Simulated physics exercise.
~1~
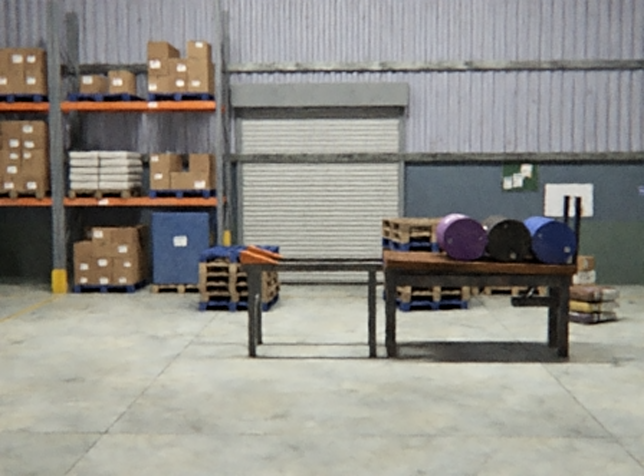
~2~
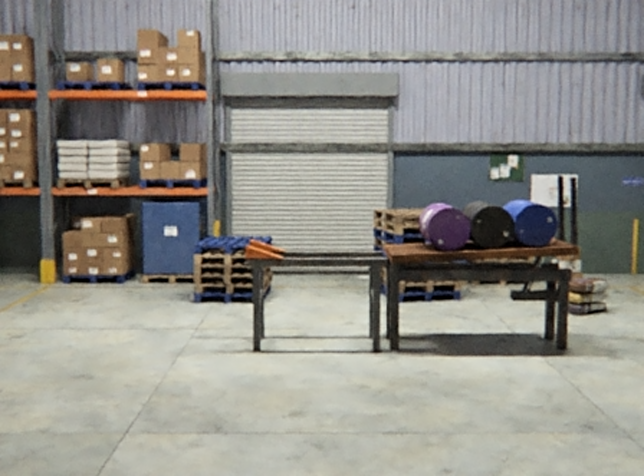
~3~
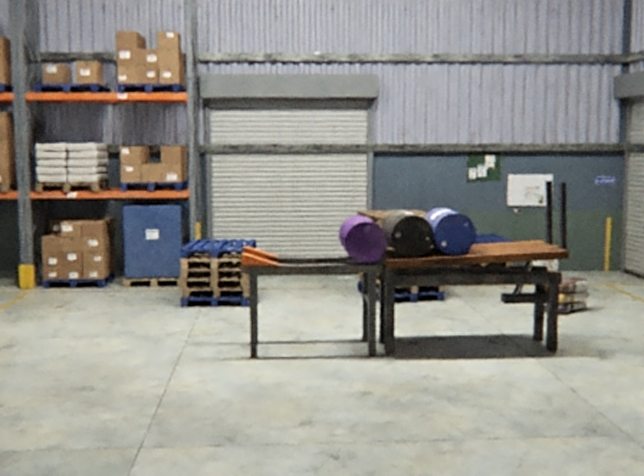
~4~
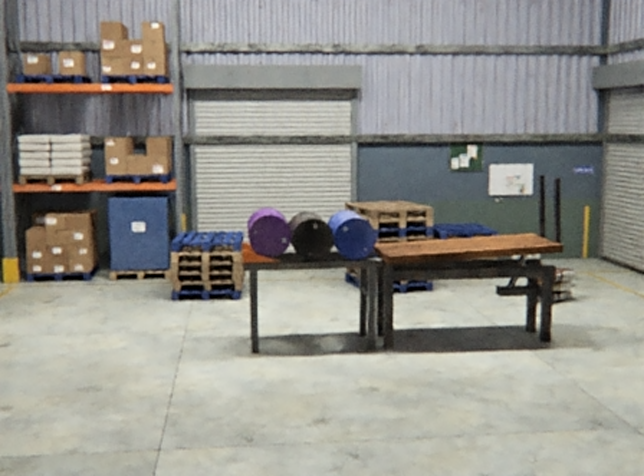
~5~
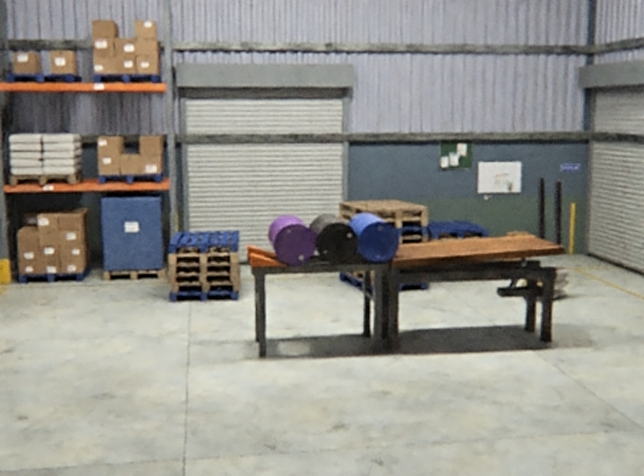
In a warehouse, purple, black and blue drums lying side by side on a wooden-topped table rolled left together onto the lower rack beside it, then shifted back slightly to the right and ended up still on the rack, with none falling to the floor.
